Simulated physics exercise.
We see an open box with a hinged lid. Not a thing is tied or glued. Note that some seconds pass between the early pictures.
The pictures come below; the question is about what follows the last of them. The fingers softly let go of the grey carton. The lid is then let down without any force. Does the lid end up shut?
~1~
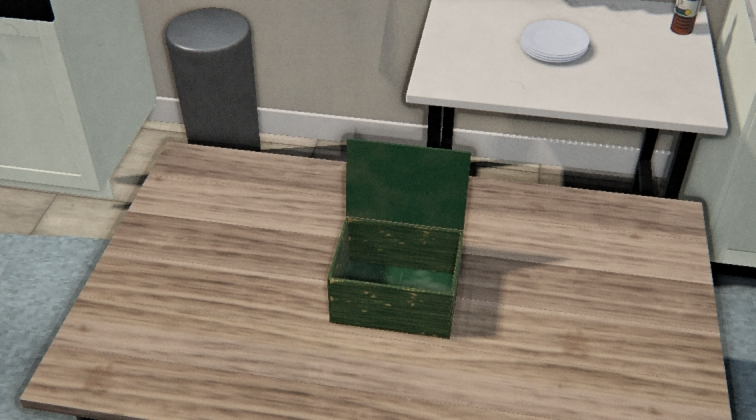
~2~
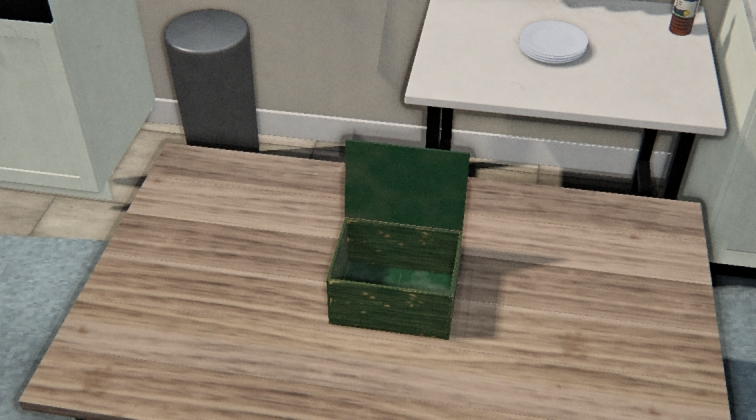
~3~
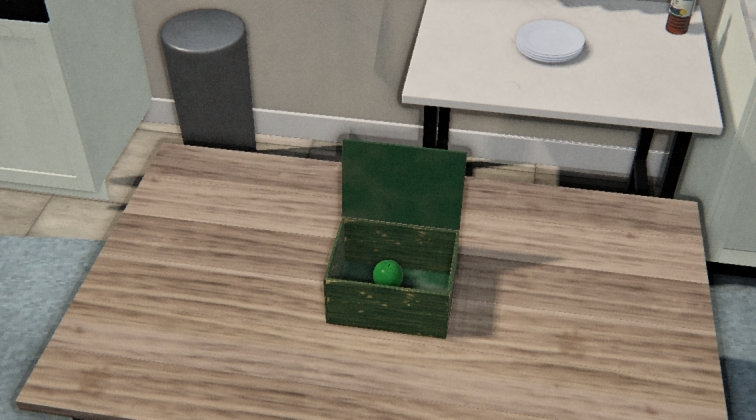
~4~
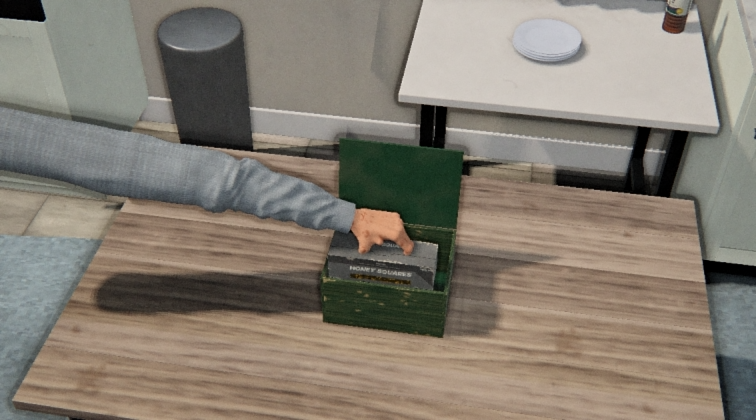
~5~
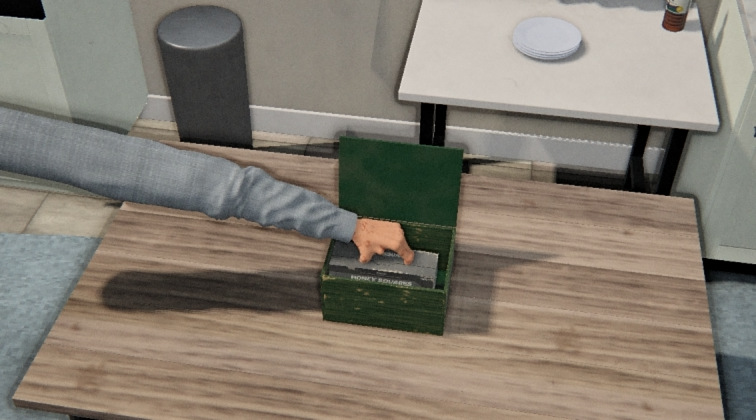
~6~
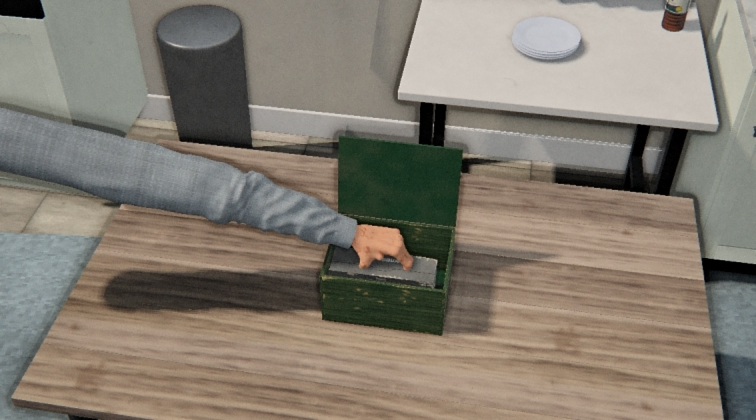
Shuts.
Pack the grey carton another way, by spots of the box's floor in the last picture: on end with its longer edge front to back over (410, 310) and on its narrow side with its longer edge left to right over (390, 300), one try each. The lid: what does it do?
The lid is blocked with the first placement and settles down with the second.
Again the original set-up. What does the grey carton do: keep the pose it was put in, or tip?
Observation: The grey carton keeps the set orientation.
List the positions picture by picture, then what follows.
In the first frame, the last thing is not in view yet.
In the second frame, the last thing is not in view yet.
In the third frame, the last thing is not in view yet; green apple (388, 275).
In the fourth frame, on its way; grey carton (383, 261).
In the fifth frame, on its way; grey carton (384, 270).
In the sixth frame, in place under the hand; grey carton (383, 275).
Then, 1.00 s past the last view, lid starting down; grey carton displaced a little near (383, 298).
Then, 1.60 s past the last view, lid 56° above the rim; grey carton displaced a little near (383, 298).
Then, 1.90 s past the last view, lid 20° above the rim; grey carton displaced a little near (383, 298).
Finally, lid shut; moved from the start, grey carton; green apple still in place. Final places as the last picture's camera would see them, grey carton near (383, 298).
